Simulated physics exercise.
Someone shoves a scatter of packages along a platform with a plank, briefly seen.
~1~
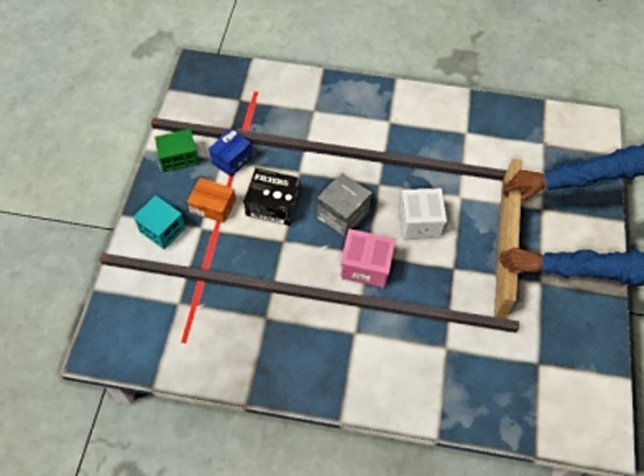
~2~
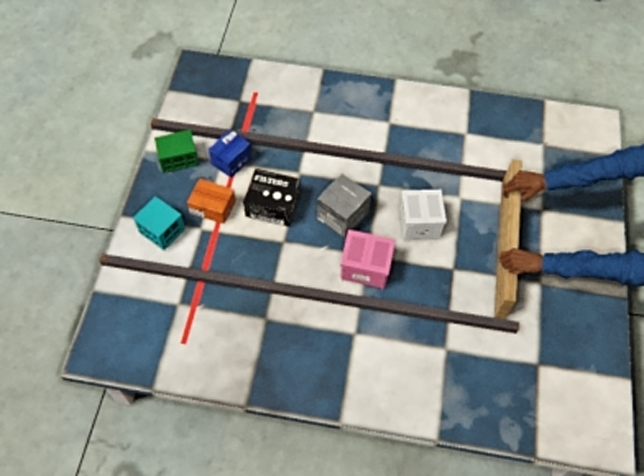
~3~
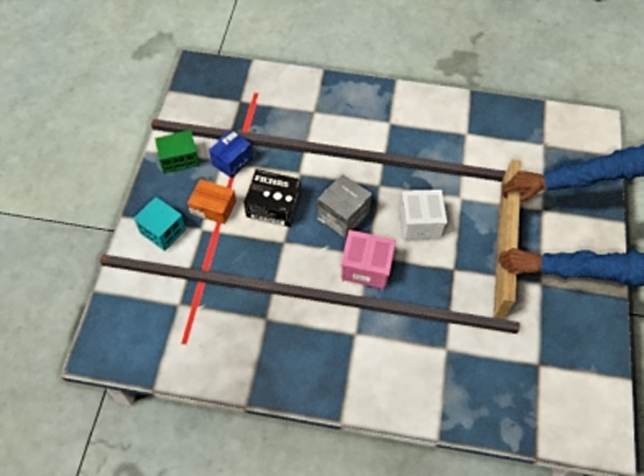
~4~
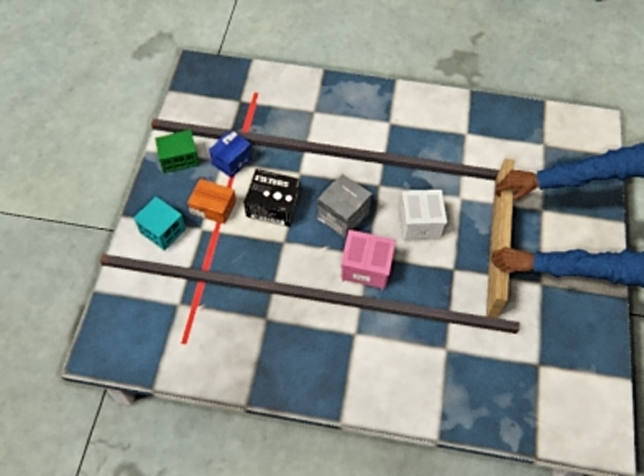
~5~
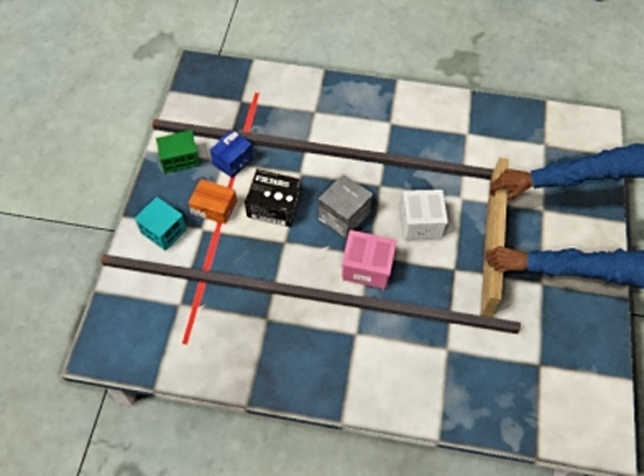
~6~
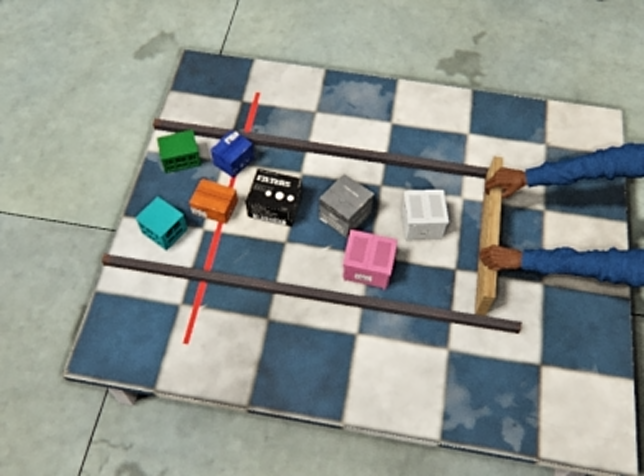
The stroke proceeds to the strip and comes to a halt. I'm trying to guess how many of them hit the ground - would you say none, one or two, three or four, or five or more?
The ones going over the edge come to a single one or a pair, I'd say.
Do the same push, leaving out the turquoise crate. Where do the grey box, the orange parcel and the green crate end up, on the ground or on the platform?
I'd say the grey box stays aboard, the orange parcel gets knocked off and the green crate stays aboard.
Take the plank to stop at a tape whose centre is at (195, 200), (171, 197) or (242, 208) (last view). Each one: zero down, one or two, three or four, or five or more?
Result per tape, in order - one or two / five or more / just one or two.
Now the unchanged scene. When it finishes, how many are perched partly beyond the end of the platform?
0 overhanging.
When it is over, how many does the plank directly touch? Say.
All in all, 3.
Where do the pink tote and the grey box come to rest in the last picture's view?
Positions - first (190, 233), then (169, 183).
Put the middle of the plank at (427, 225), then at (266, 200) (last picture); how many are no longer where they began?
Counts: 1 and 5.
Soon after, none off yet; green crate at rest near (179, 152); turquoise crate at rest near (162, 224); orange parcel at rest near (214, 202).
After that, none off yet; green crate at rest near (179, 152); turquoise crate at rest near (161, 225); orange parcel displaced about its own width near (171, 196).
In the end, the number that fall off is one or two; gone, black box and orange parcel.
